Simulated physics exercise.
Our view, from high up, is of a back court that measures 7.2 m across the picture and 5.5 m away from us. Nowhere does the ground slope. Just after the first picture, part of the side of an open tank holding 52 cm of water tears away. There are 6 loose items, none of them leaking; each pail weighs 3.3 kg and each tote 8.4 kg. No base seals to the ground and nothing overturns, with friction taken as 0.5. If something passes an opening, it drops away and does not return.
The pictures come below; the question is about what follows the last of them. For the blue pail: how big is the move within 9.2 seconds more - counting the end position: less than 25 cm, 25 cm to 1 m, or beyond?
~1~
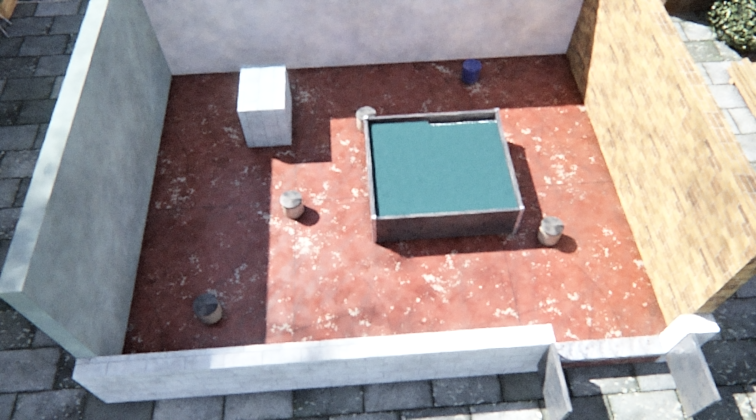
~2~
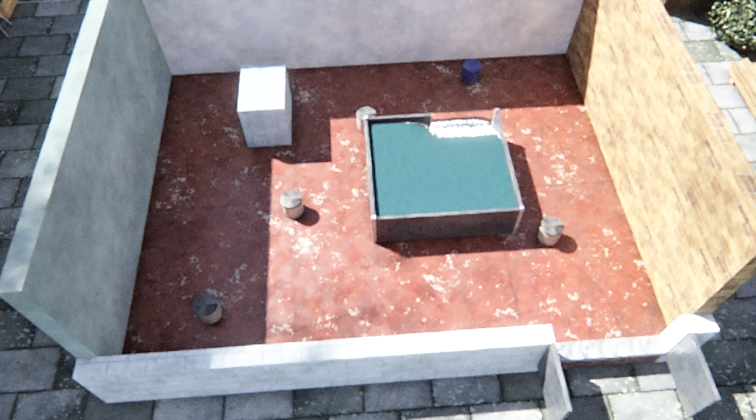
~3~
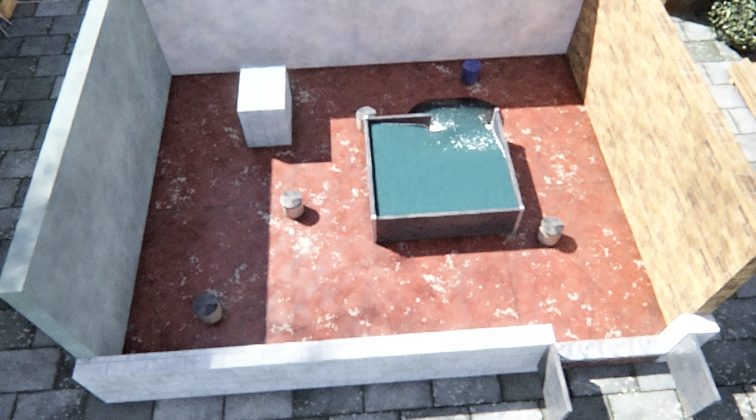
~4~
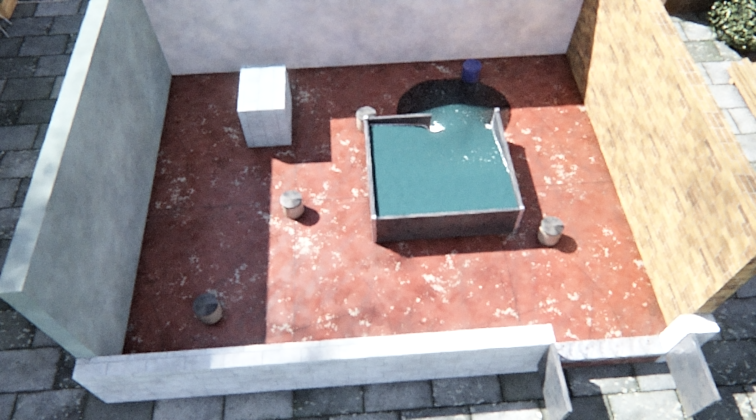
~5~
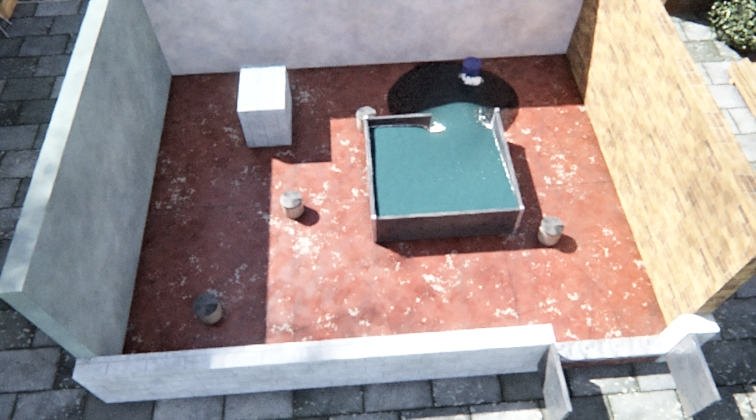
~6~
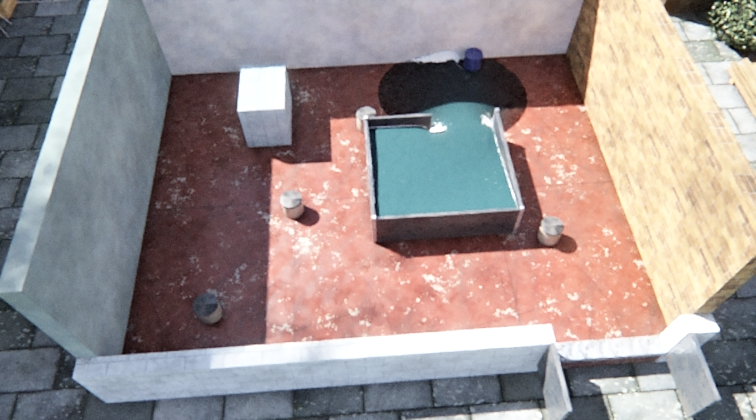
Blue pail winds up a long way off.
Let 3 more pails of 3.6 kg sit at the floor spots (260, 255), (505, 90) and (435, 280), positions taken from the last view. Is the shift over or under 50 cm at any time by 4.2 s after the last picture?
In that order: Less, past it, less.
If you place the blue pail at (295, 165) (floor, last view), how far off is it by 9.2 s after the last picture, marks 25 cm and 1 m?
As it turns out, it creeps some distance.
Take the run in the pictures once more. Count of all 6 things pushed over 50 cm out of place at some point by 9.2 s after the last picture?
Result: 3.
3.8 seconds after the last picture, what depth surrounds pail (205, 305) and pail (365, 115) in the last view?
Close to 0 and 1 centimetres.
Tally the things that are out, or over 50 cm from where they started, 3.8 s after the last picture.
Result: 3.
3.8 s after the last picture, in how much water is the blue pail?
Near 4 cm deep.
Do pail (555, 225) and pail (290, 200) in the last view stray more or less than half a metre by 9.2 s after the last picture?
The first topped the threshold, and the second never reached the threshold.
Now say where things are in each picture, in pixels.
The blue pail at (472, 65) rests on the ground; water covers 3.5 m2; 0 of 6 have shifted, in the first picture.
The blue pail at (472, 65), on the bottom; 4.1 m2 under water; 0 of 6 have shifted, in the second picture.
The blue pail at (472, 65) rests on the ground; water covers 4.8 m2; 0 of 6 have shifted, in the third picture.
The blue pail at (472, 65), on the bottom; water covers 5.6 m2; 0 of 6 have shifted, in the fourth picture.
The blue pail at (472, 63), on the bottom, 6 cm from its start; water covers 6.6 m2; 1 of 6 have shifted, in the fifth picture.
The blue pail at (474, 54), on the bottom, 28 cm from its start; 7.4 m2 under water; 1 of 6 have shifted, in the sixth picture.
Then, 1.2 s after the last picture the blue pail is near (555, 50), 1.5 m from its start, afloat; 0 of 6 are out; 1 afloat.
Then, 3.8 s after the last picture the blue pail is near (568, 271), 4.1 m from its start, aground; 0 of 6 are out; 1 afloat.
Then, 6.2 s after the last picture the blue pail has gone out; 1 of 6 are out; 0 afloat.
Then, 9.2 s after the last picture the blue pail has gone out; 1 of 6 are out; 1 afloat.
